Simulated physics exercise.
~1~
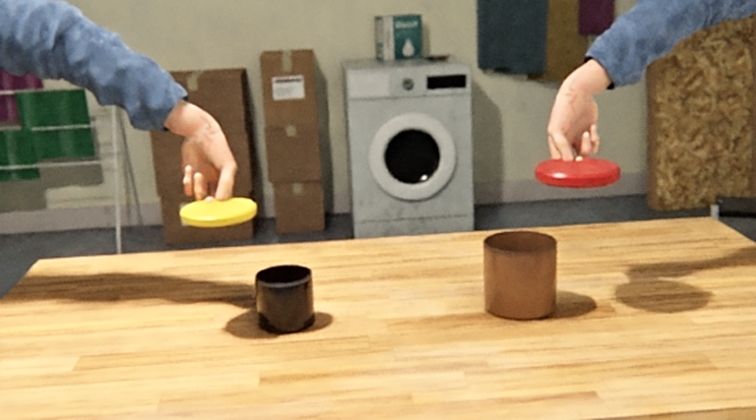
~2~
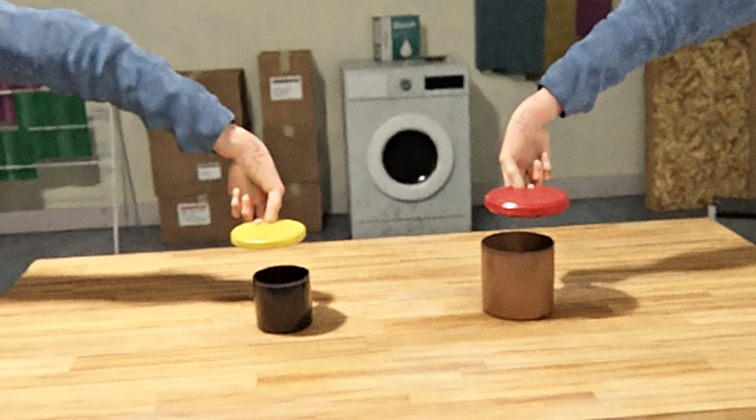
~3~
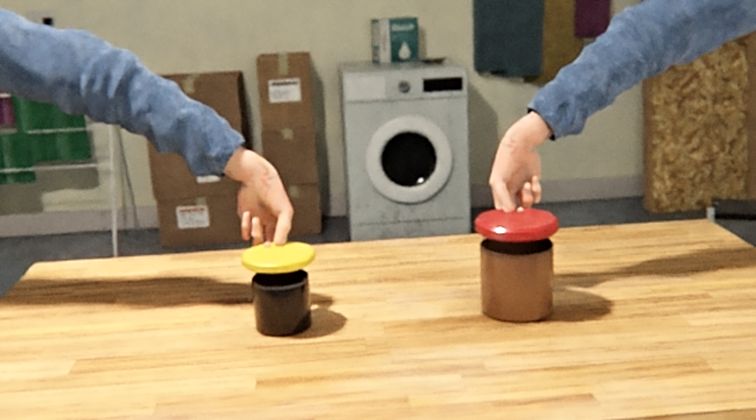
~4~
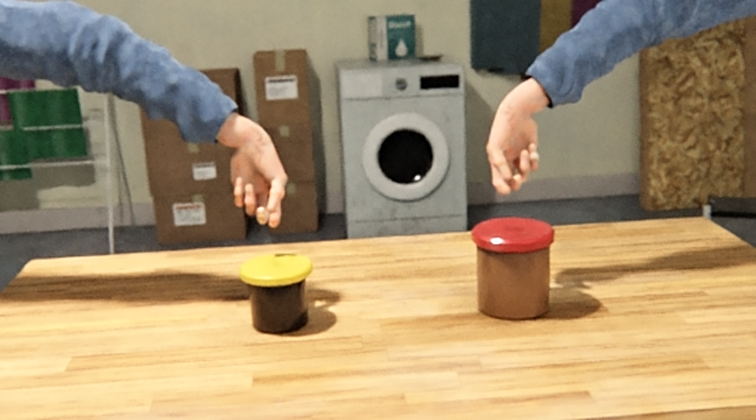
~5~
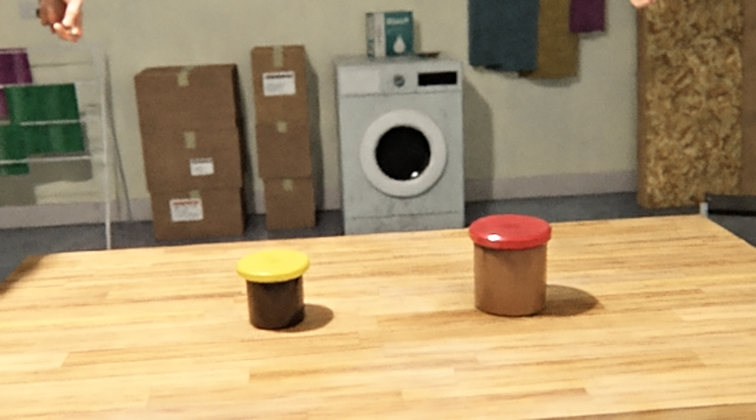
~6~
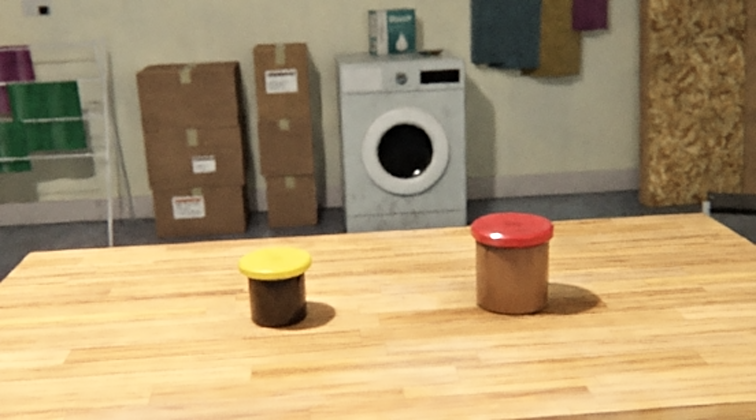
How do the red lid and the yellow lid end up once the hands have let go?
Both lids rest on the rims of their containers, with the red one covering the brown container and the yellow one covering the black container.
